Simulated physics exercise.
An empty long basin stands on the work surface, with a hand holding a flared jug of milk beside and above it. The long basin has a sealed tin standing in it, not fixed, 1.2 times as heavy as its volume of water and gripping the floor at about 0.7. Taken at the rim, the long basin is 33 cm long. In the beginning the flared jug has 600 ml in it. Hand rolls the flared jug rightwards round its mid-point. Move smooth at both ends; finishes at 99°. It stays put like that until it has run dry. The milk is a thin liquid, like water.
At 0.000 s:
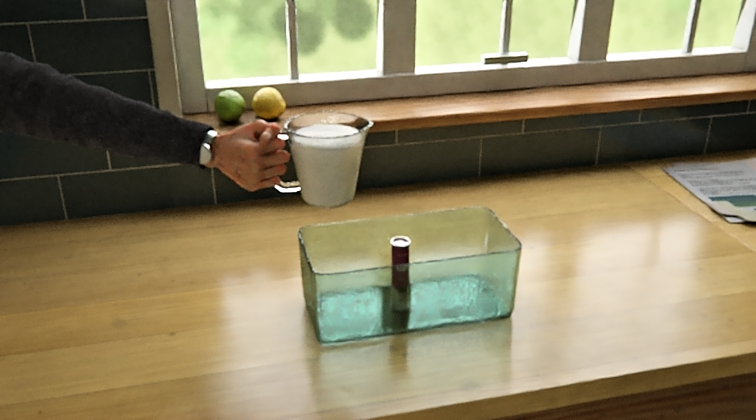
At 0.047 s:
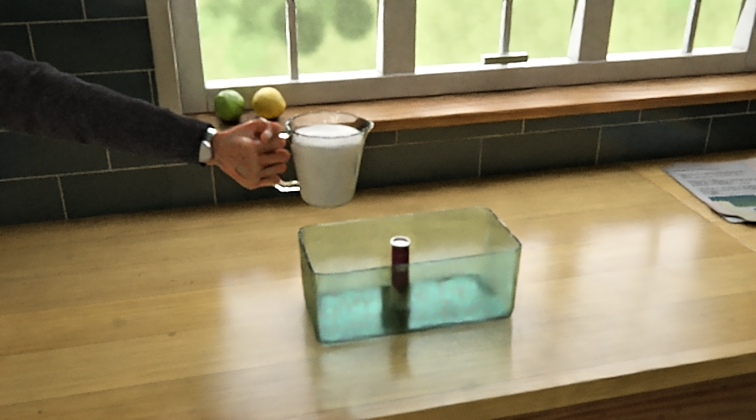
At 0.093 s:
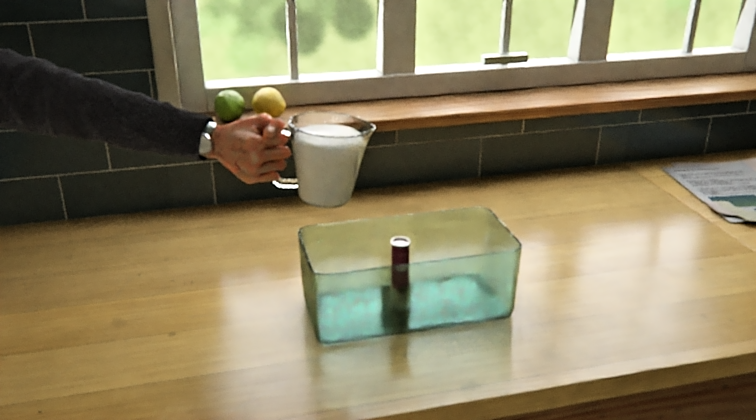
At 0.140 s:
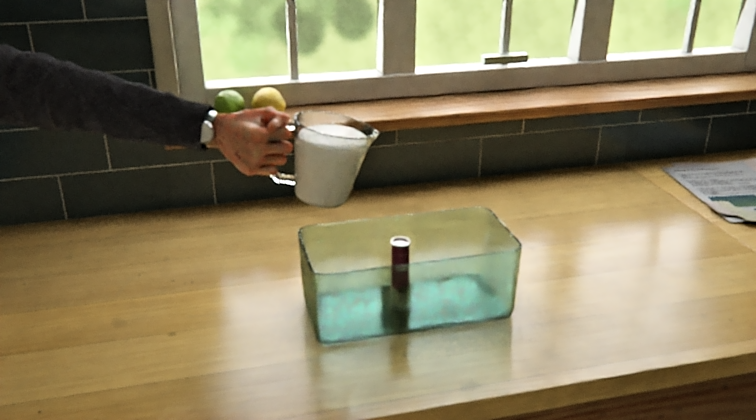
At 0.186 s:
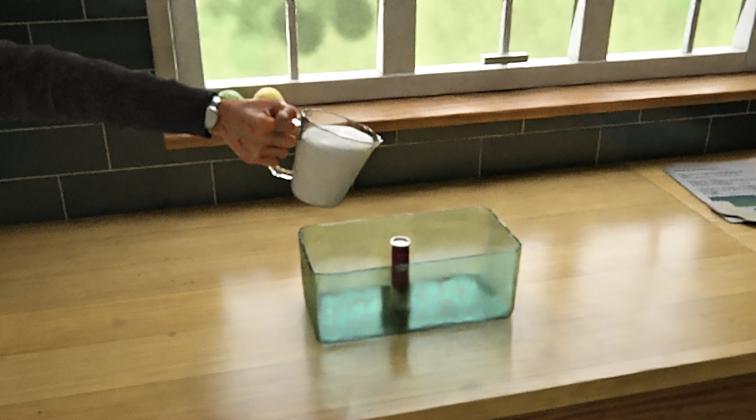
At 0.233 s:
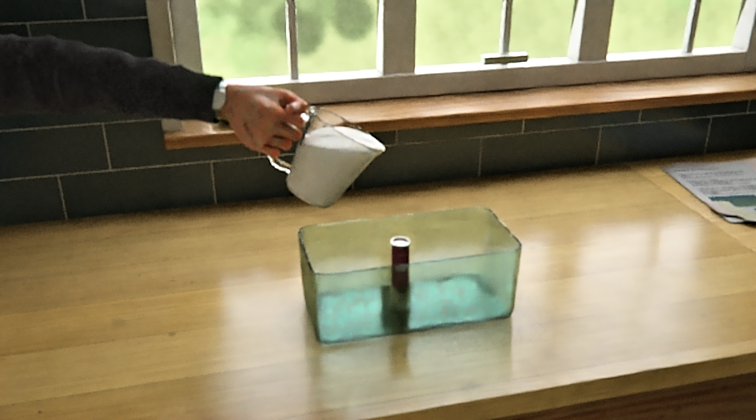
On a wooden kitchen counter beneath a window, a hand holds a clear flared jug of milk upright above and beside a long glass basin with a small dark cylinder in it. The hand slowly begins rolling the jug rightwards, then tilts it further until the milk reaches its pouring edge.
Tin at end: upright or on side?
Upright.
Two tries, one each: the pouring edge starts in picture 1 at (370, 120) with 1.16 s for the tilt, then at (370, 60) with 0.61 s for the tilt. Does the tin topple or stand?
Run one: It does not tip. Run two: It does not tip.
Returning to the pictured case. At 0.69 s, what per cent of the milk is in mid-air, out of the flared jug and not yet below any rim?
Near 16 per cent, I'd say.
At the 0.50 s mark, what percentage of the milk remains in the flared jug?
Portion remaining: Approx. 50 per cent.
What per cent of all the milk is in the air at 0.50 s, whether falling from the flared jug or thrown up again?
I'd say close to 30 per cent.
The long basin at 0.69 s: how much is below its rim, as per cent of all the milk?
Close to 74 in a hundred.
By 0.50 s the tilt is 91° and 50 per cent is still to pour; the tin stands where it began.
By 0.69 s the tilt is 99° and 11 per cent is still to pour; the tin stands where it began.
By 0.89 s the tilt is 99° and 1 per cent is still to pour; the tin stands where it began.
By 1.11 s the tilt is 99° and 0 per cent is still to pour; the tin stands where it began.
At rest the tin stands where it began.
